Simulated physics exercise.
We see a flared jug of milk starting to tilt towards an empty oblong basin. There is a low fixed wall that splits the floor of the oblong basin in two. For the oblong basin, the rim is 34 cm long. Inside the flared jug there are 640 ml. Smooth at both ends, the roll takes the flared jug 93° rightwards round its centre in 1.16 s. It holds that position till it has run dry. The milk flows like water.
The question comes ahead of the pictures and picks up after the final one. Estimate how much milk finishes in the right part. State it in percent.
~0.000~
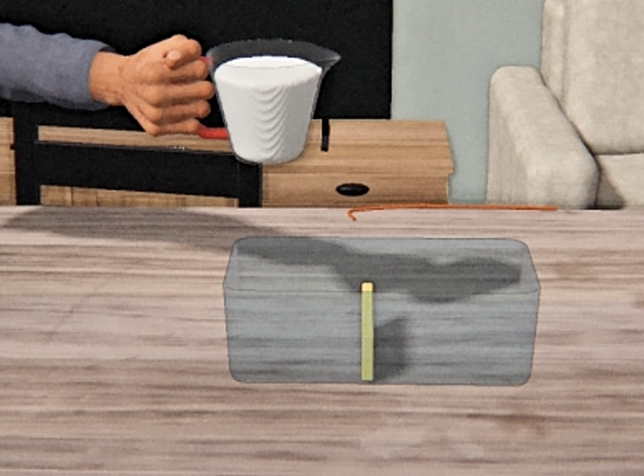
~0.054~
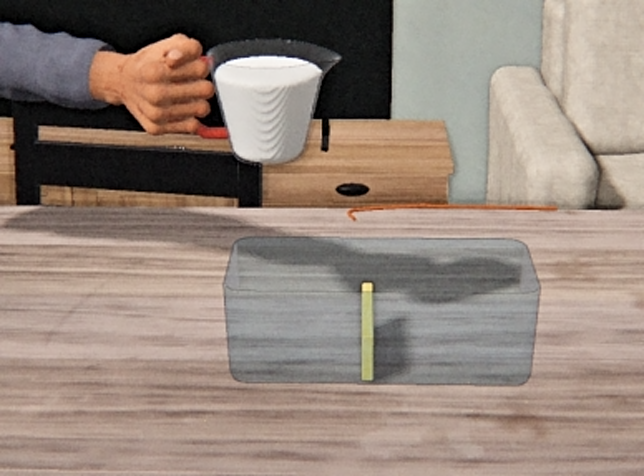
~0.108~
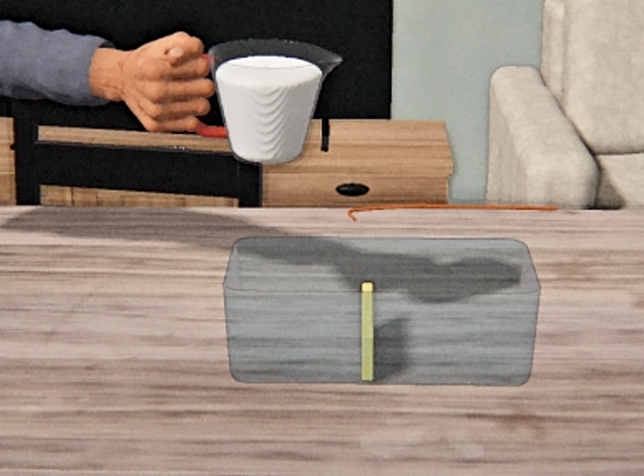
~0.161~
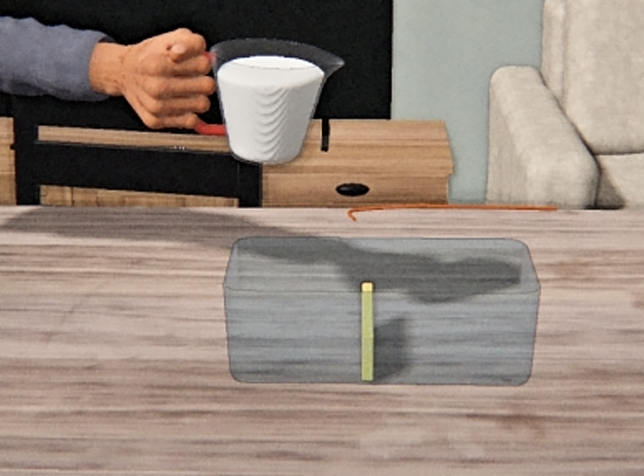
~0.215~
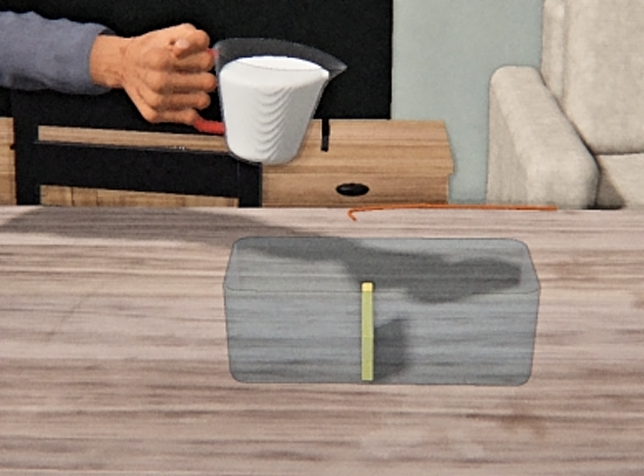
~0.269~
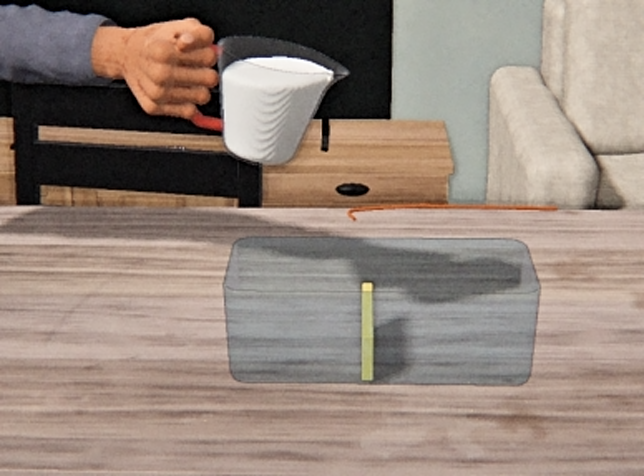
I would say 94 per cent.
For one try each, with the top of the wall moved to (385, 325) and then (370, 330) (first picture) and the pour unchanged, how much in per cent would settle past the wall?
Roughly 85 per cent, then 85 per cent.
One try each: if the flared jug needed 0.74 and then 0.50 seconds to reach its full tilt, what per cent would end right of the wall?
Result: 95 per cent, then 90 per cent.
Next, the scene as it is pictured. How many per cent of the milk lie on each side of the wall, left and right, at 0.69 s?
Left: Around 0. Right: Around 6.
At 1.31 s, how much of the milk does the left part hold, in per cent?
The left part holds some 2 per cent.
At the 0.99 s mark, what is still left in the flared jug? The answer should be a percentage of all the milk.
22 %.
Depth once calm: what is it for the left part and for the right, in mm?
Once settled, the left stands around 0 mm and the right around 24 mm.
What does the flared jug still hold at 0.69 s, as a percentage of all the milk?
Portion remaining: Approx. 72 per cent.
After 0.69 s the tilt is 60° and 72 per cent is still to pour, 0 is left of the wall and 6 right of it.
After 0.99 s the tilt is 88° and 22 per cent is still to pour, 1 is left of the wall and 56 right of it.
After 1.31 s the tilt is 93° and 1 per cent is still to pour, 2 is left of the wall and 92 right of it.
After 1.66 s the tilt is 93° and 0 per cent is still to pour, 4 is left of the wall and 94 right of it.
In the end 4 per cent lies left of the wall, 94 right of it and 2 outside.
